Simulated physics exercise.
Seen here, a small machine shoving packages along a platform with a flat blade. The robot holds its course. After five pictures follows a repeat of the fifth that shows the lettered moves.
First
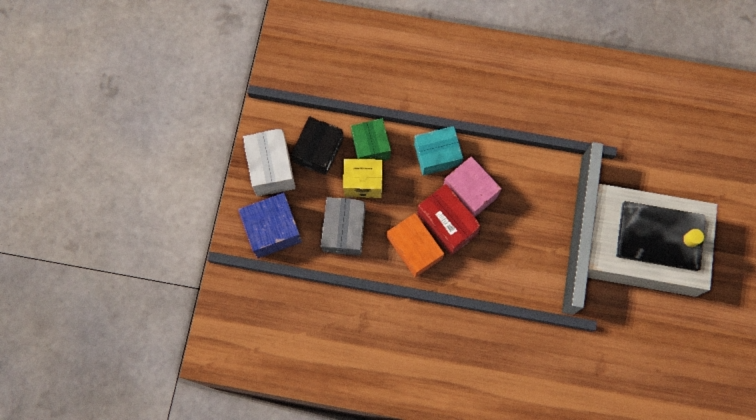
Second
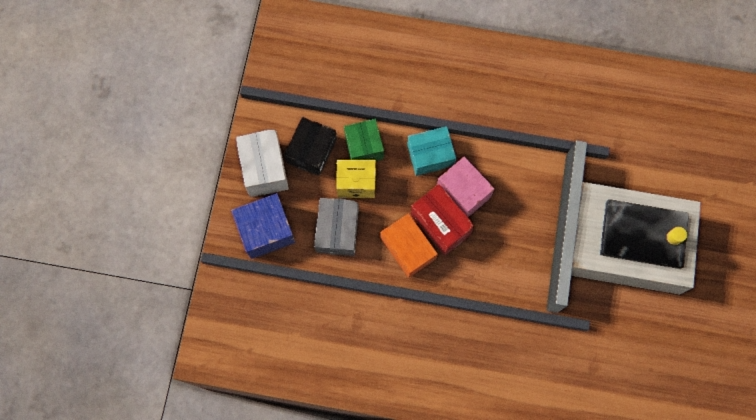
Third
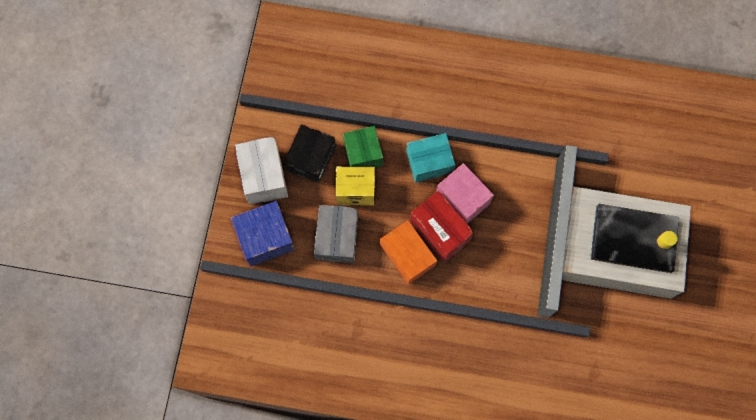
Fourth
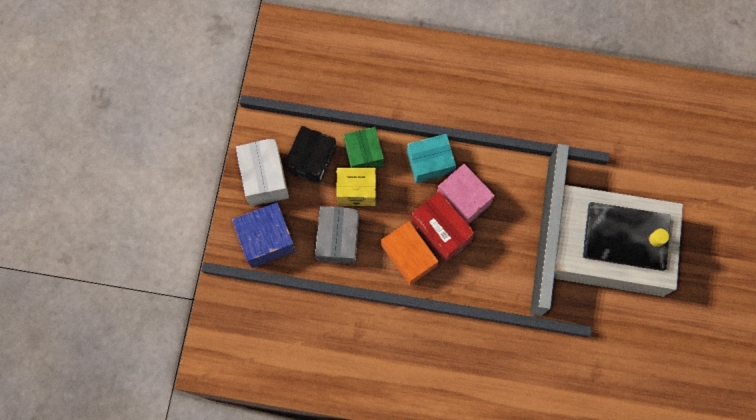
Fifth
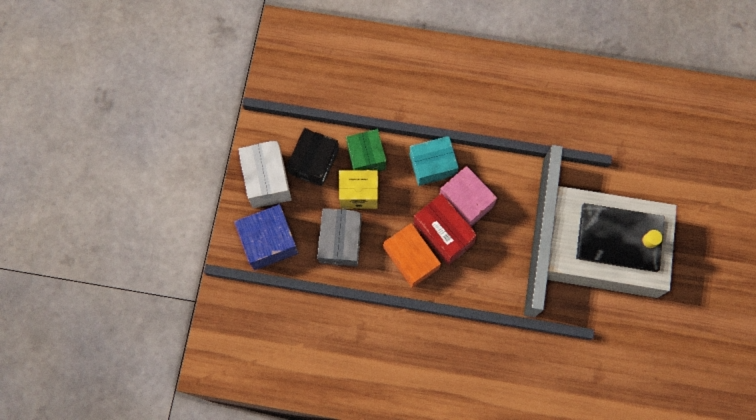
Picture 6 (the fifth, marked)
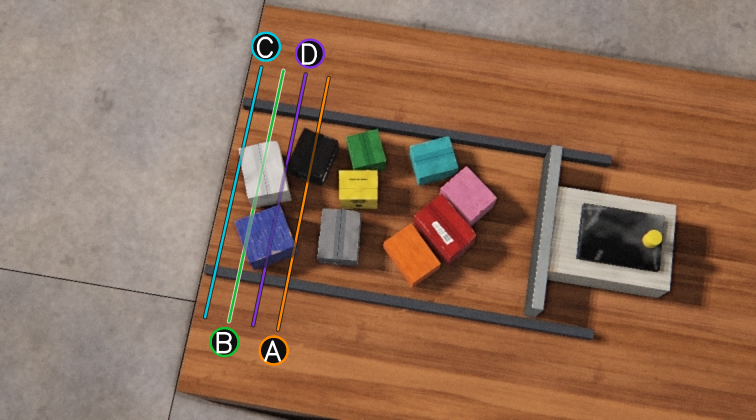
On a wooden platform with two dark rails, a small pale machine with a flat blade moves slowly left toward a cluster of colourful parcels, narrowing the gap while the parcels stay in place relative to the platform.
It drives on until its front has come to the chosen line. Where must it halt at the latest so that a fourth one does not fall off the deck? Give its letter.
A is the last line within the limit.
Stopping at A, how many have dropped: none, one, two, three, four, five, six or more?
By then, three.
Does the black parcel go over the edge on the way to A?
Yes.
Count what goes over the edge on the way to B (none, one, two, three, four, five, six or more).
Six or more.
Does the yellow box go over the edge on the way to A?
No.
On the marked copy, A at (304, 199); B at (257, 191); C at (234, 187); D at (280, 195).
Taking A. A third of the way, robot (525, 221); turquoise parcel (420, 154); orange crate (400, 263).
Two thirds of the way, robot (437, 207); white box (247, 177); blue crate (240, 236).
When it is over, robot (371, 196); blue crate over the edge; white box over the edge; three fallen.
As for the rest, B drops six; C drops ten; D drops six.
